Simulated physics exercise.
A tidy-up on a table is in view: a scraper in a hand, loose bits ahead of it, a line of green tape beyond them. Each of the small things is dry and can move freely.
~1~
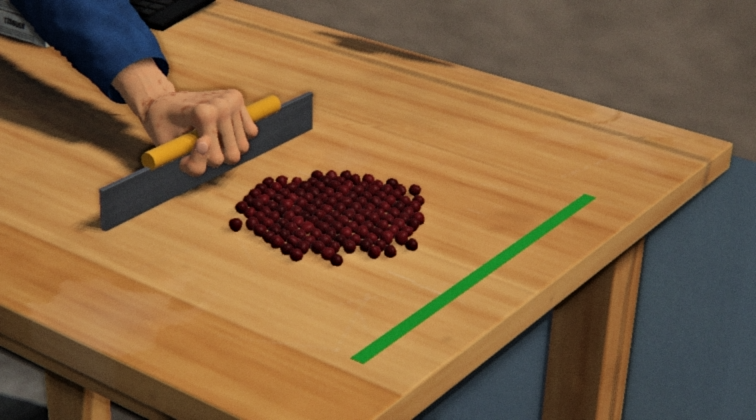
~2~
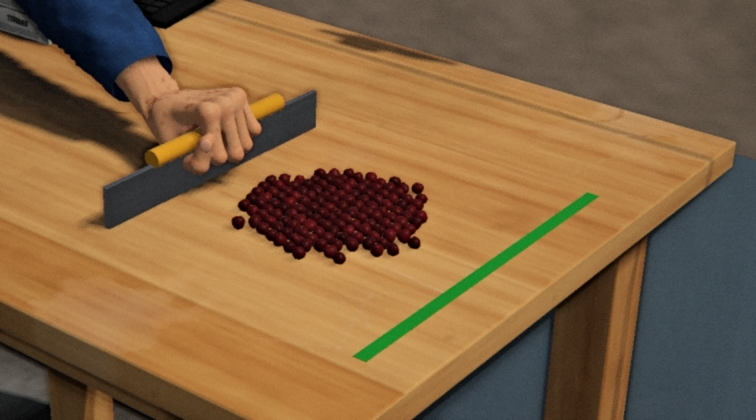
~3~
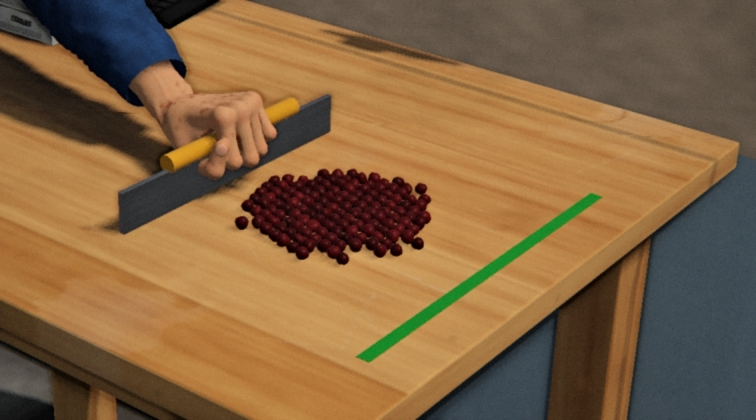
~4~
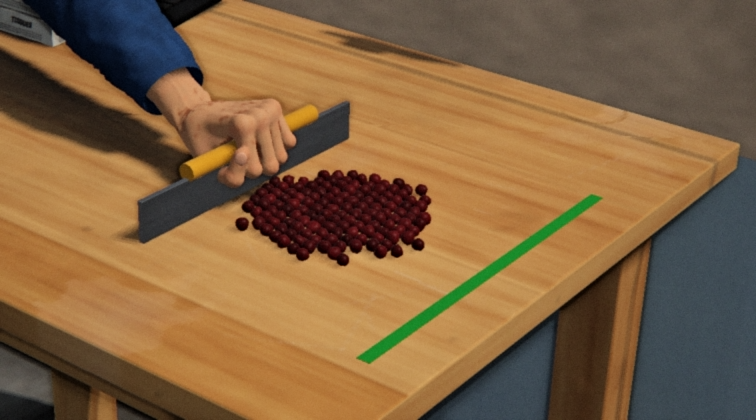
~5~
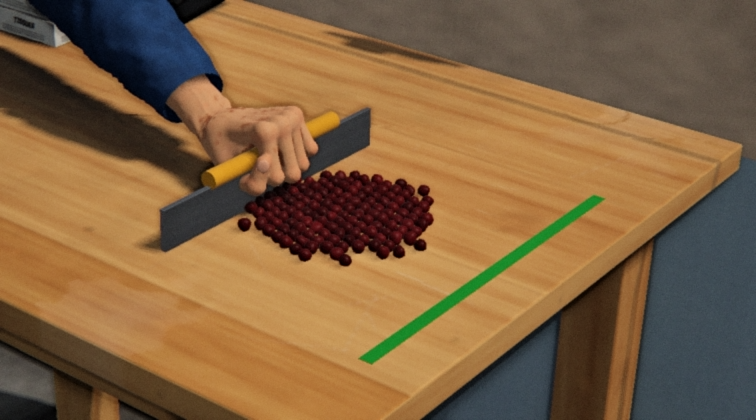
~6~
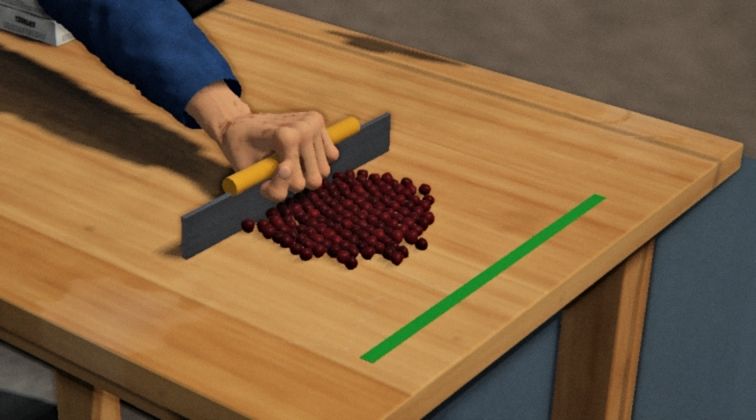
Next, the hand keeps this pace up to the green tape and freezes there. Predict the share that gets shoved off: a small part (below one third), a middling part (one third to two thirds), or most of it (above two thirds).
It will be a middling part, one third to two thirds.
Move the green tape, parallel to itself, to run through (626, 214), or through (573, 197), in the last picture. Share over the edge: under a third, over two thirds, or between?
First try: Over two thirds; second try: Less than a third.
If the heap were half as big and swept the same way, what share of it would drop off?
Near 20 %.
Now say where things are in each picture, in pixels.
In the first frame, scraper at (118, 201), at rest; green tape at (581, 203), about a palm's width from the edge; edge at (536, 295); the heap at (334, 216), dried cherries.
In the second frame, scraper at (121, 199), at rest.
In the third frame, scraper at (136, 204); the heap at (340, 215).
In the fourth frame, scraper at (156, 213).
In the fifth frame, scraper at (178, 222); the heap at (343, 216), a stray few pushed along.
In the sixth frame, scraper at (199, 229); green tape at (591, 203); edge at (546, 294); the heap at (346, 216), about half pushed along.
Soon, scraper still moving, near (396, 197); heap all on the table, its front near (451, 303).
A while on, scraper stopped at the green tape; heap about a third over the edge.
Towards the end, scraper stopped at the green tape; heap about half over the edge.
Finally, scraper stopped at the green tape; heap about half over the edge.
